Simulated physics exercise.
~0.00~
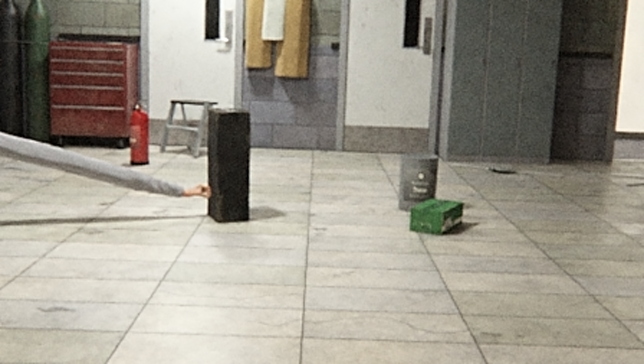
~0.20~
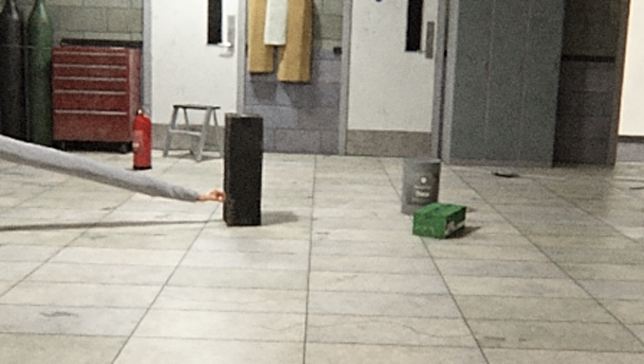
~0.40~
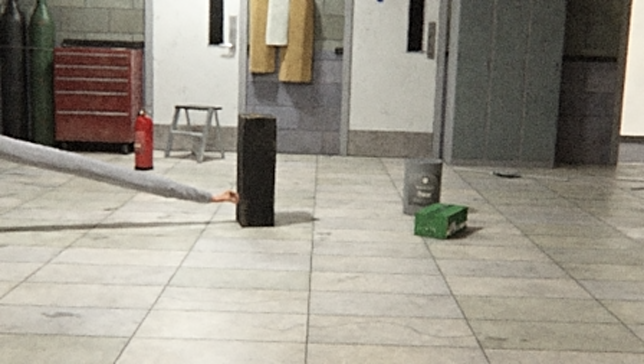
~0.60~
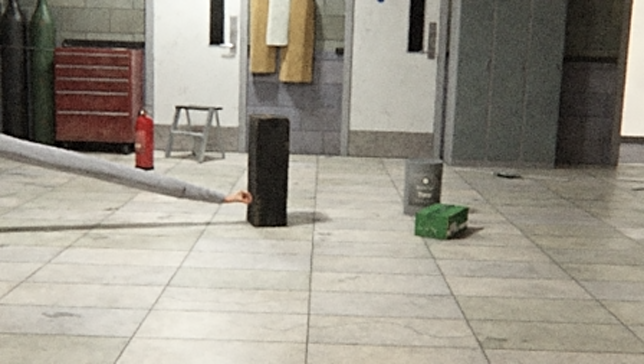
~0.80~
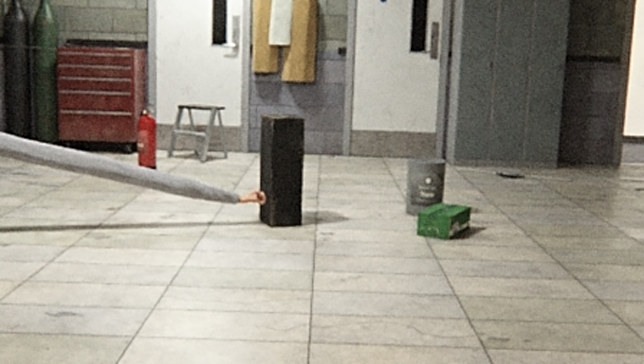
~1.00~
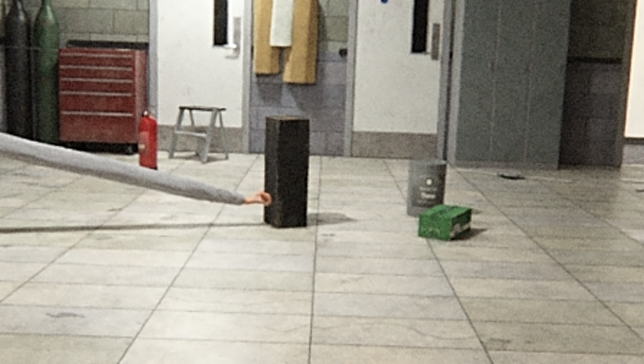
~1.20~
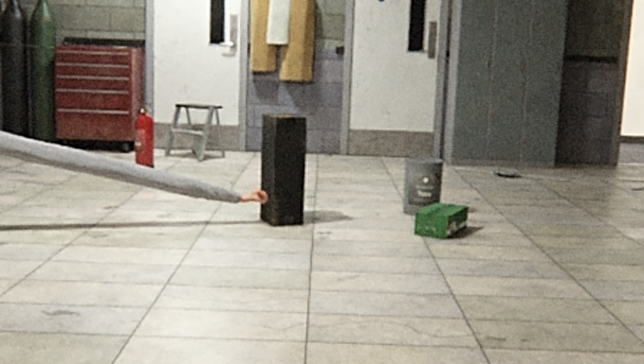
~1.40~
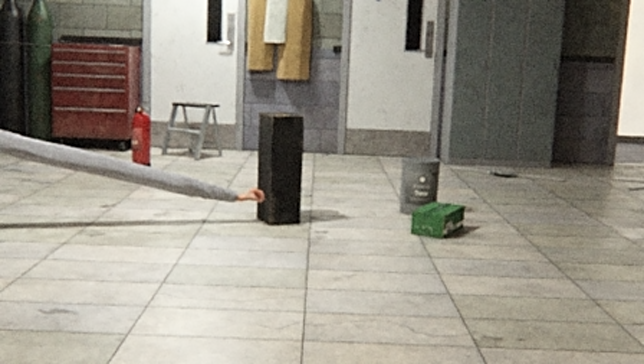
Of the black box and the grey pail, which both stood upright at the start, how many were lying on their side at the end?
None of them were lying on their side, as the black box and the grey pail were both still standing upright at the end.
